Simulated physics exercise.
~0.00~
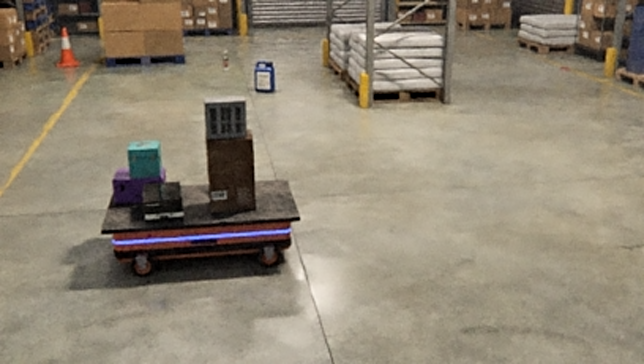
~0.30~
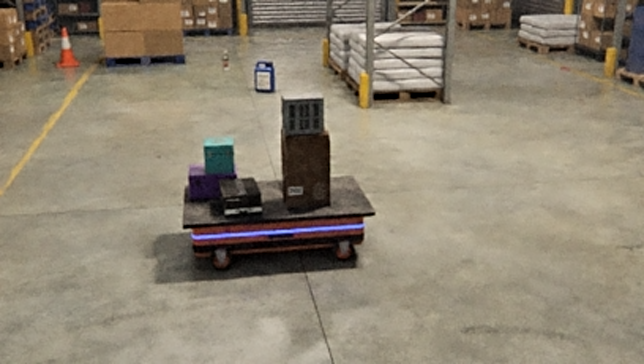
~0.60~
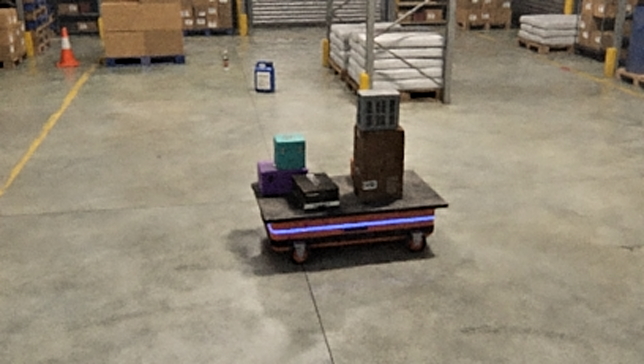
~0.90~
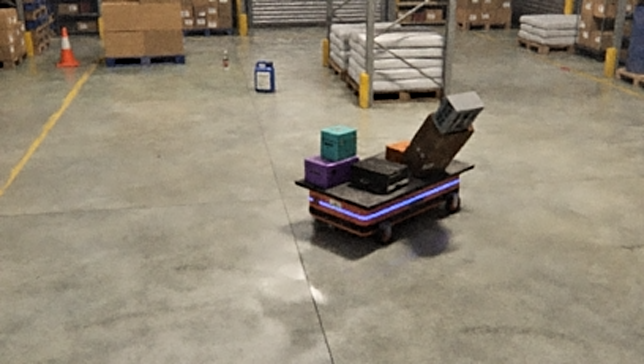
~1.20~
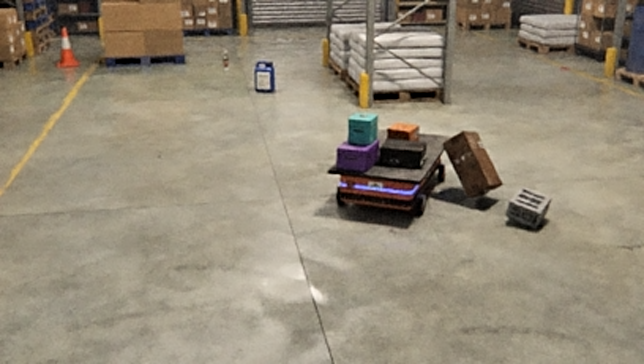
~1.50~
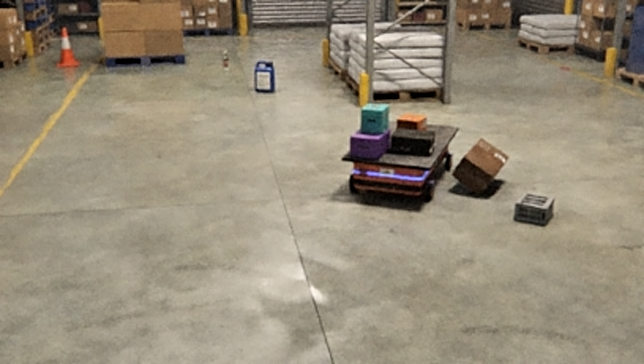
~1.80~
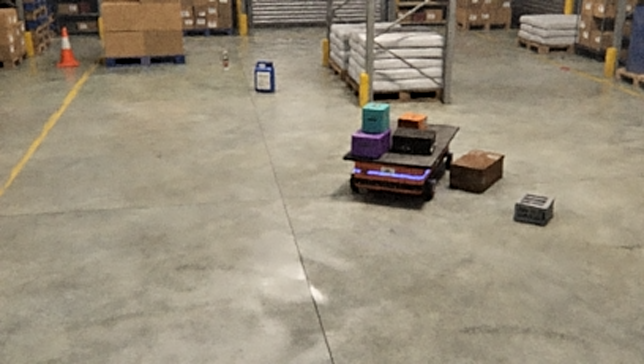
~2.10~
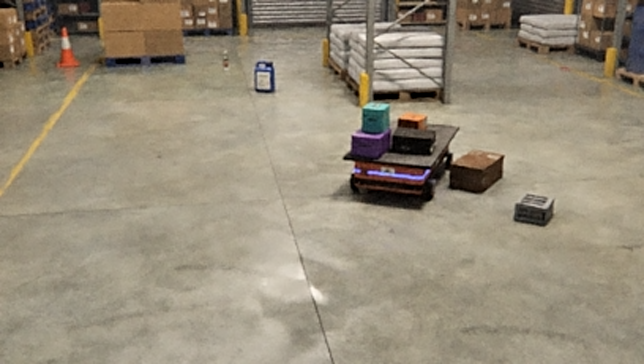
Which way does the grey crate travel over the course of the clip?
It moves to the right, first riding on the cart and then falling off onto the floor on that side.
A cart rolls right, turns away, and drops a brown box and grey crate before stopping.
